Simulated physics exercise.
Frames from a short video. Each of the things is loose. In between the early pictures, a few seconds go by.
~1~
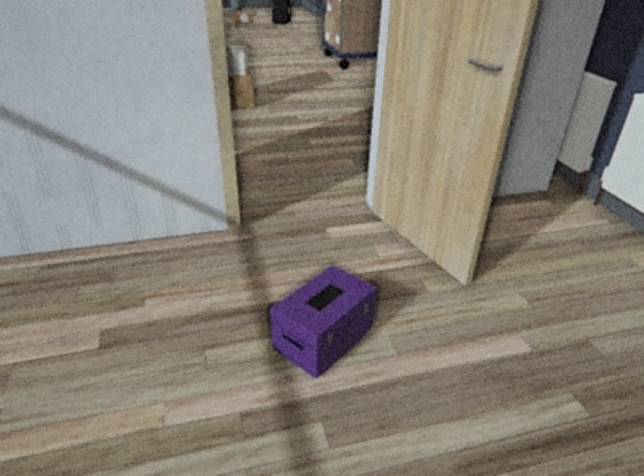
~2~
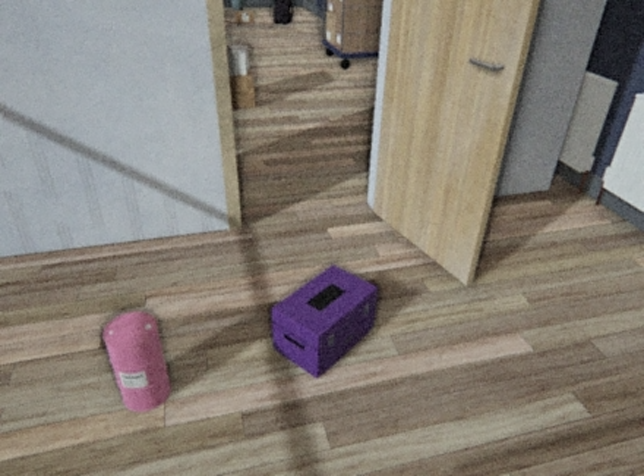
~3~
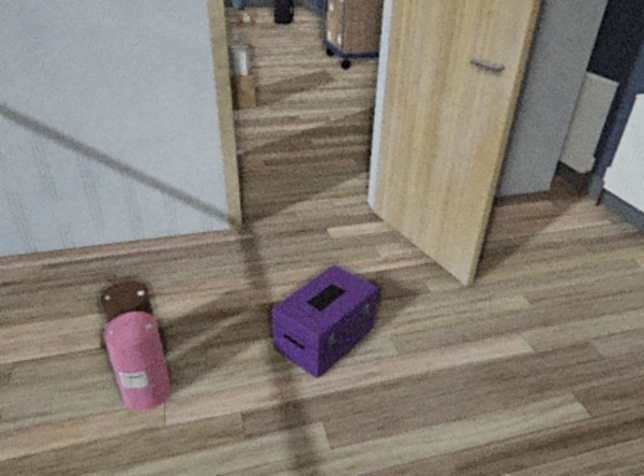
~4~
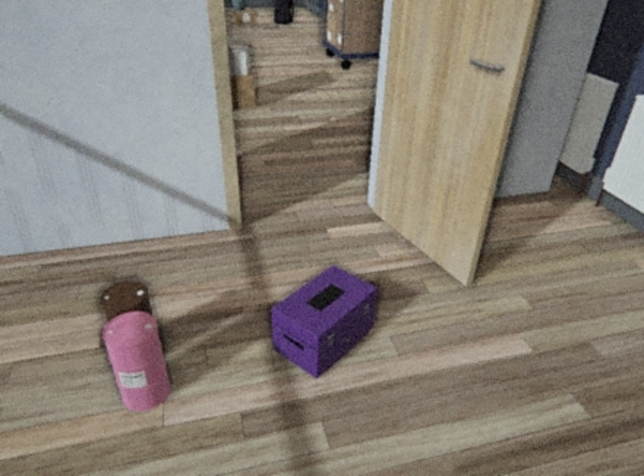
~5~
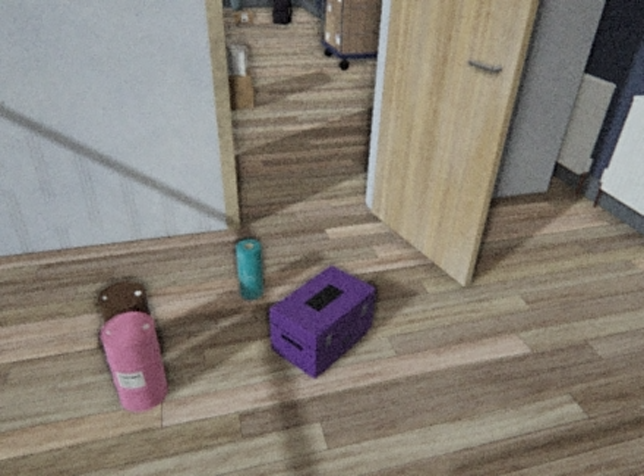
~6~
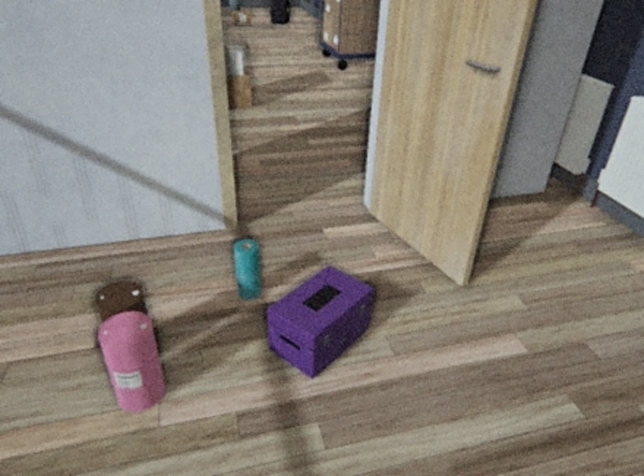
On a wood-look floor beside a wide-open door, a purple toolbox sits alone before a pink canister appears to its left, then a brown object behind the canister, and finally a turquoise roll near the doorway; nothing visibly moves.
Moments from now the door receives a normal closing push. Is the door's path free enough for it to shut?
Yes.
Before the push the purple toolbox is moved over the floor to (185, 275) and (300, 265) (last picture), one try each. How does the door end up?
In order, the door swings completely to, then is hindered.
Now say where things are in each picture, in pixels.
The first picture shows door wide open and still; purple toolbox (325, 319).
The second picture shows door wide open and still; pink canister (139, 363); purple toolbox (326, 318).
The third picture shows door wide open and still; pink canister (139, 362).
The fourth picture shows door wide open and still; purple toolbox (325, 319).
The fifth picture shows door wide open and still; pink canister (137, 363); purple toolbox (324, 319).
The sixth picture shows door wide open and still; turquoise roll (248, 270).
Then, 1.00 s on from there, door 69° open.
Then, 1.70 s on from there, door 35° open.
In the end, door 0° open; all 4 unmoved. At the end, from the last picture's camera, turquoise roll near (248, 270).
